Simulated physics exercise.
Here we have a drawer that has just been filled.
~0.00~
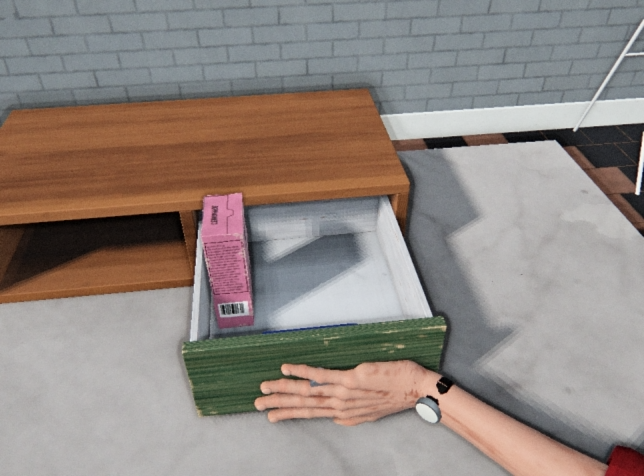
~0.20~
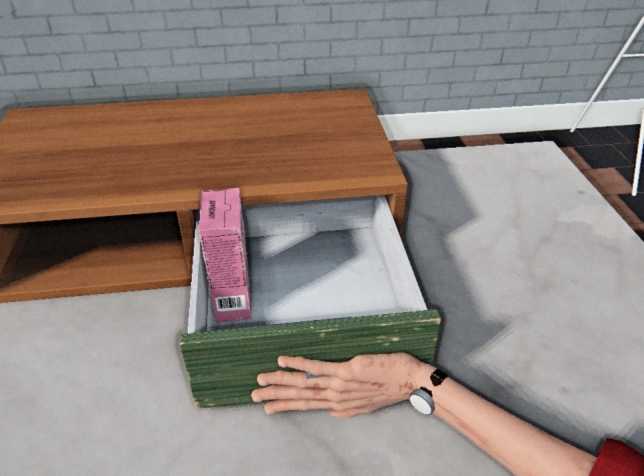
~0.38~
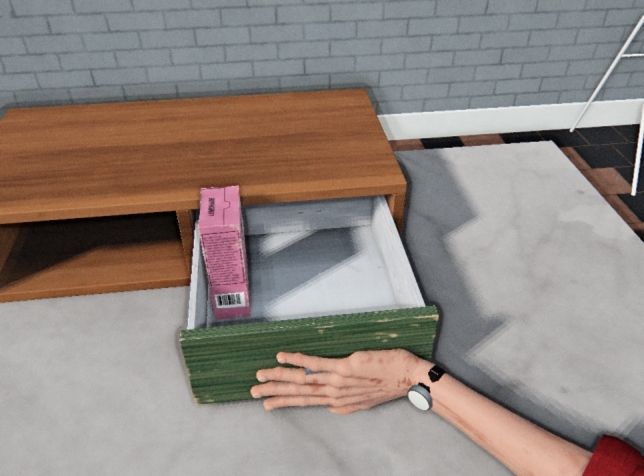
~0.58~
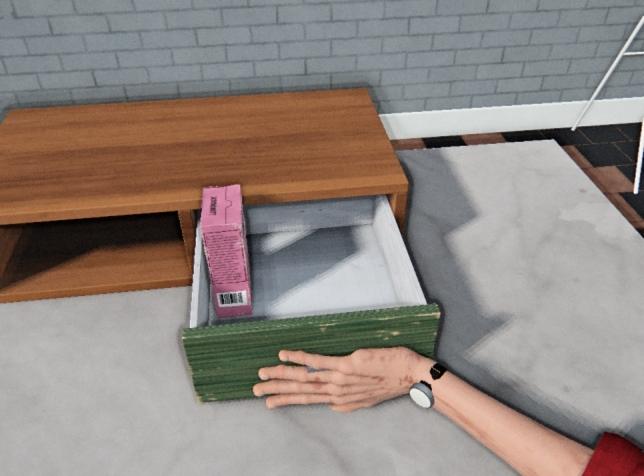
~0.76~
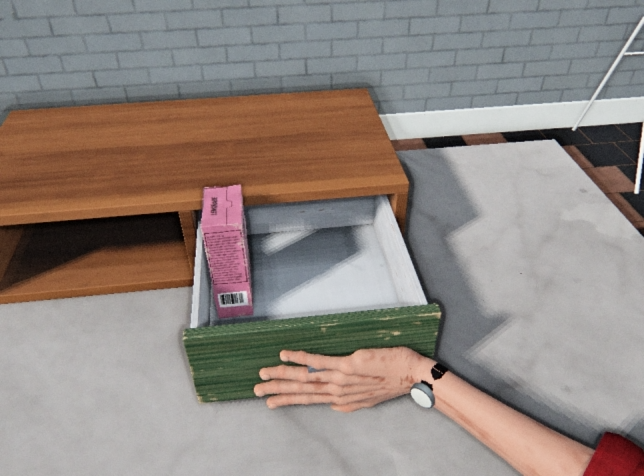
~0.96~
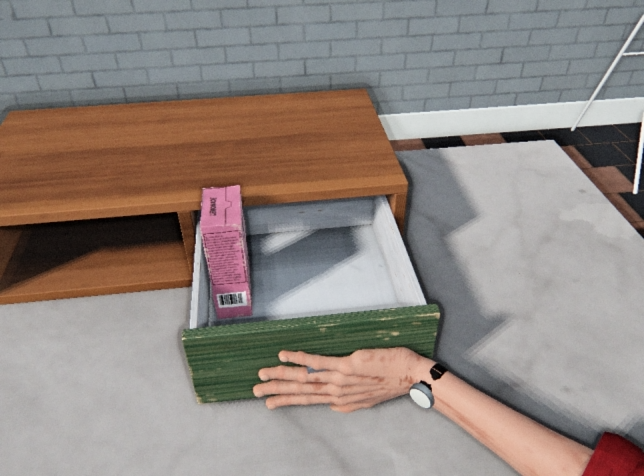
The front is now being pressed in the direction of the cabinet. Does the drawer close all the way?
The drawer is left sticking out.
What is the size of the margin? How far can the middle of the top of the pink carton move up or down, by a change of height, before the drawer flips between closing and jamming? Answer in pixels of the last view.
The change comes after a shift of around 32 pixels down.
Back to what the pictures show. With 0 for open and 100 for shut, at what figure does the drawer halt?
It comes to rest at close to 55 per cent, I'd say.
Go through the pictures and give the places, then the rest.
The first picture shows drawer (305, 284) wide open; pink carton (230, 263).
The second picture shows drawer (301, 278) wide open; chest (195, 185).
The third picture shows drawer (300, 275) wide open.
The fourth picture shows drawer (302, 274) wide open; pink carton (229, 253).
The fifth picture shows drawer (303, 274) wide open; chest (197, 185).
The sixth picture shows drawer (302, 275) wide open.
Around 1.34 s, drawer starting in.
Around 1.58 s, drawer about half in.
Finally (2.4 s), the drawer jams.
